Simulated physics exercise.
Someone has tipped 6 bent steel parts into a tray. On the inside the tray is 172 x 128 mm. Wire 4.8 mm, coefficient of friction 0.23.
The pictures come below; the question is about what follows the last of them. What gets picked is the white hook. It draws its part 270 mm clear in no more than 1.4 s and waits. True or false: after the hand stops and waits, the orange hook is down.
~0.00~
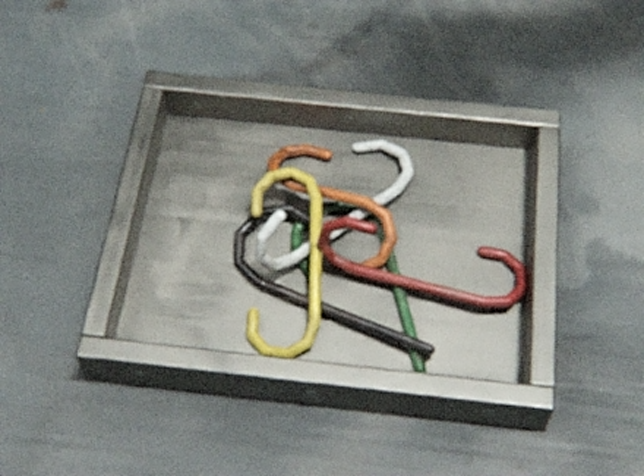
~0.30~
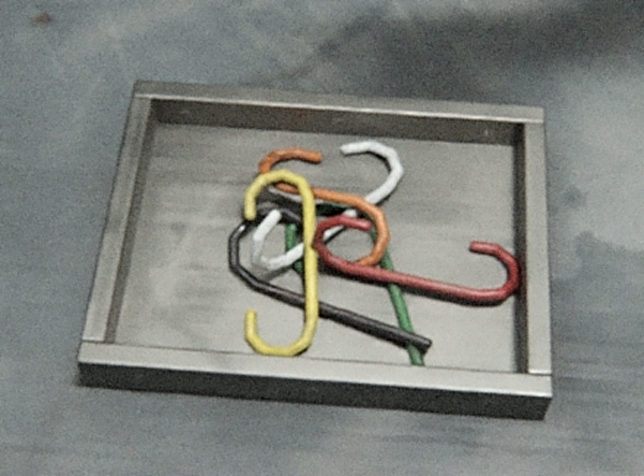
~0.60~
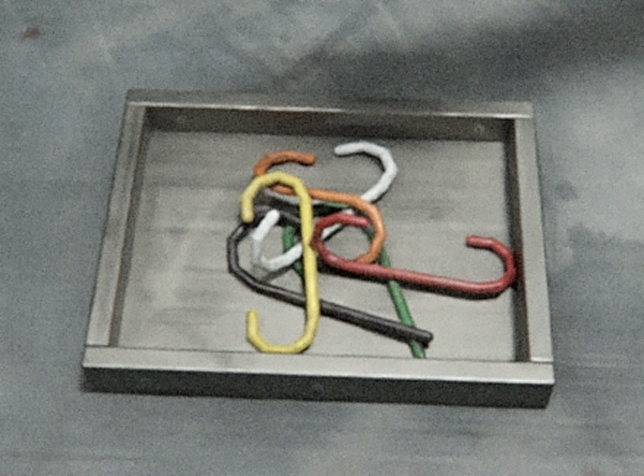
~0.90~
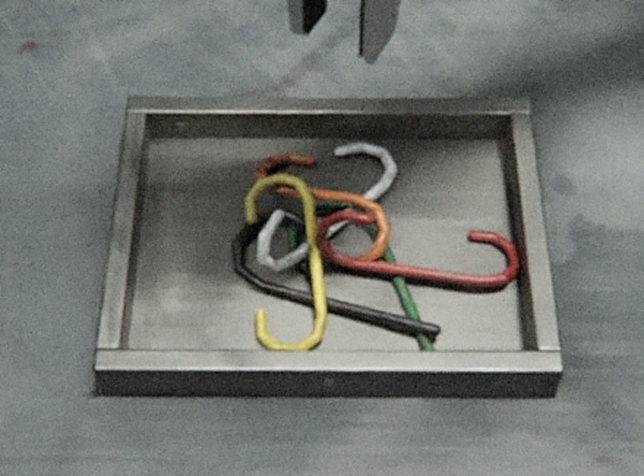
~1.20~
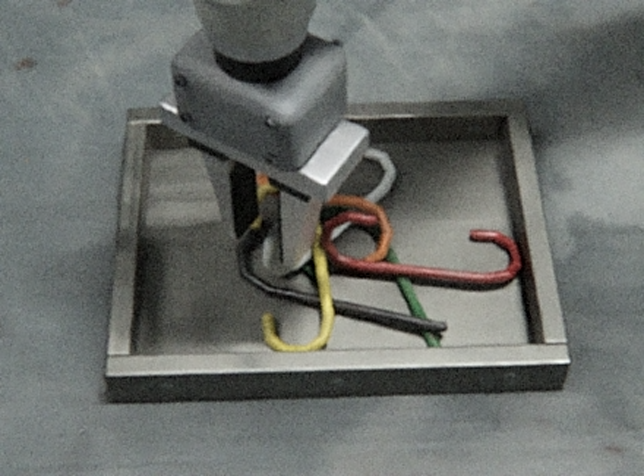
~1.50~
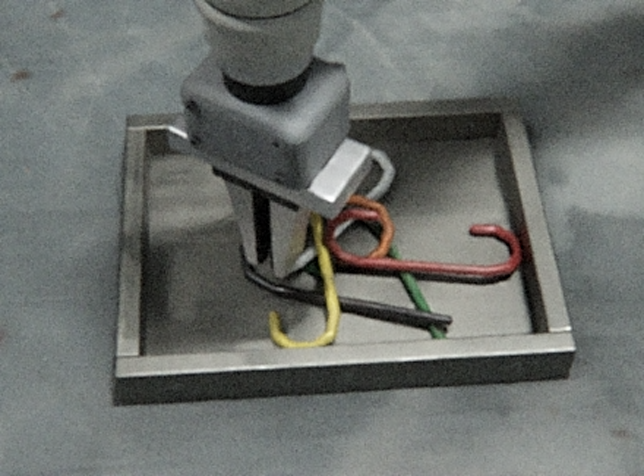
False, it is up.
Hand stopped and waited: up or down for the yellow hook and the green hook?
Yellow hook lifted, green hook left.
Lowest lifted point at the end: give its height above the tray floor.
Gap: Approx. 200 mm.
After 1.92 s, lowest point more than 20 mm over the tray floor, white hook 58 mm.
After 2.27 s, lowest point more than 20 mm over the tray floor, white hook 158 mm, orange hook 96 mm, yellow hook 88 mm.
After 2.90 s, lowest point more than 20 mm over the tray floor, white hook 272 mm, orange hook 210 mm, yellow hook 200 mm.
At rest, hanging white hook 272 mm, orange hook 210 mm, yellow hook 200 mm; the other 3 are down.
